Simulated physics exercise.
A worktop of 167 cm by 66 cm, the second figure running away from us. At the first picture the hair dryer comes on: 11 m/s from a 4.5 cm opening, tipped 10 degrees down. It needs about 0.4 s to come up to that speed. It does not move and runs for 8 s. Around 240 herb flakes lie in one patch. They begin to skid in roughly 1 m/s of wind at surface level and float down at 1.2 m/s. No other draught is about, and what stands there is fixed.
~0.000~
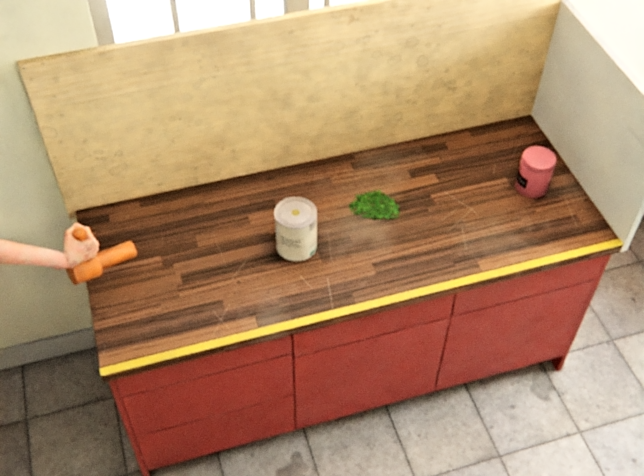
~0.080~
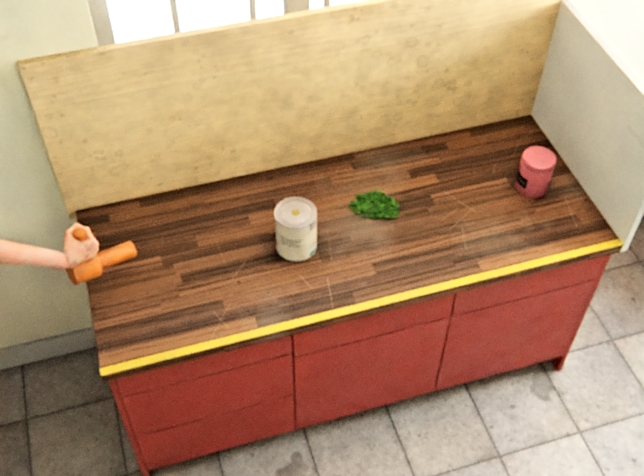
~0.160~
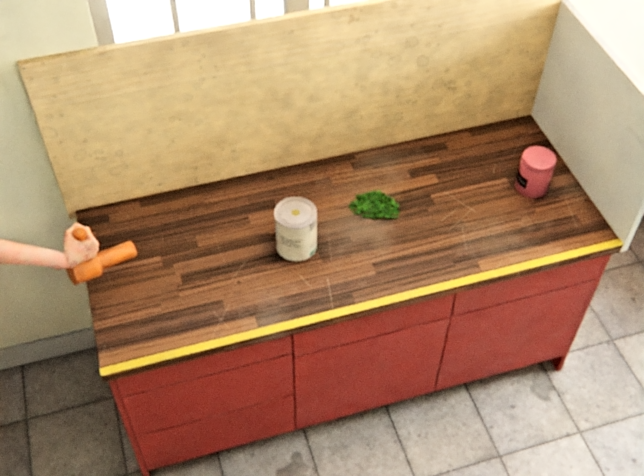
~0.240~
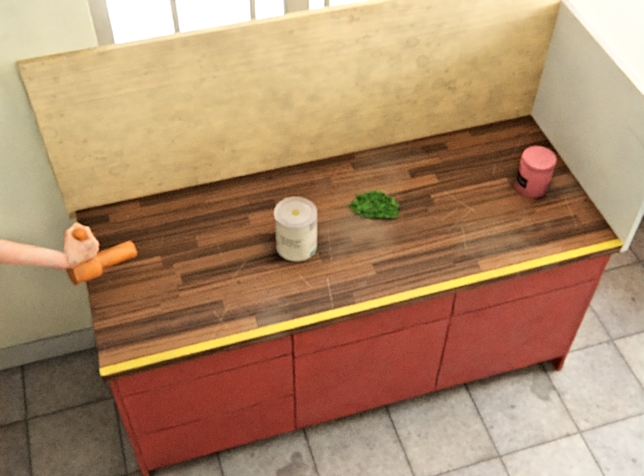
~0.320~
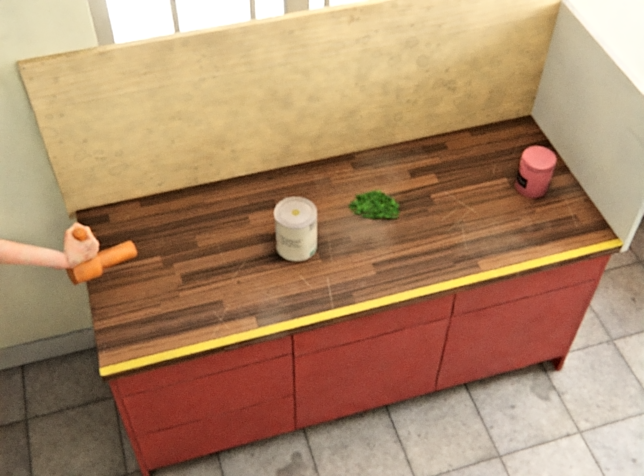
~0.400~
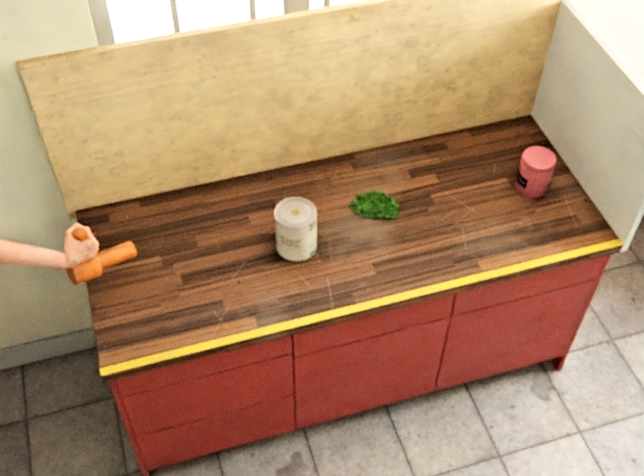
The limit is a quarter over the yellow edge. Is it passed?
As for a quarter going over the yellow edge: Yes.
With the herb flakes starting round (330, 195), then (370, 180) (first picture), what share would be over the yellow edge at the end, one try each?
In turn about 90 %, 100 %.
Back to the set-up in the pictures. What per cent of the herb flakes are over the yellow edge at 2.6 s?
Some 30 per cent.
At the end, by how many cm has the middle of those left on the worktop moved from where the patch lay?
Roughly 50 cm.
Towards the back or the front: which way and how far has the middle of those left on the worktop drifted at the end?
To the front, by about 10 cm.
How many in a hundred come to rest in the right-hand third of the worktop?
Near 40 %.
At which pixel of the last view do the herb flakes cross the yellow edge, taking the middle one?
Around (616, 247).
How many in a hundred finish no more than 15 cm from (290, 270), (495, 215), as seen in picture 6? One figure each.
In turn about 0 %, 20 %.
After 1.6 s the count stands so, 6 % are over the yellow edge; the middle of those still in play is near (503, 182).
After 2.6 s the count stands so, 27 % are over the yellow edge; the middle of those still in play is near (547, 175).
After 4.4 s the count stands so, 54 % are over the yellow edge; the middle of those still in play is near (512, 190).
After 8.0 s, at the end, 61 % are over the yellow edge; the middle of those still in play is near (515, 194).
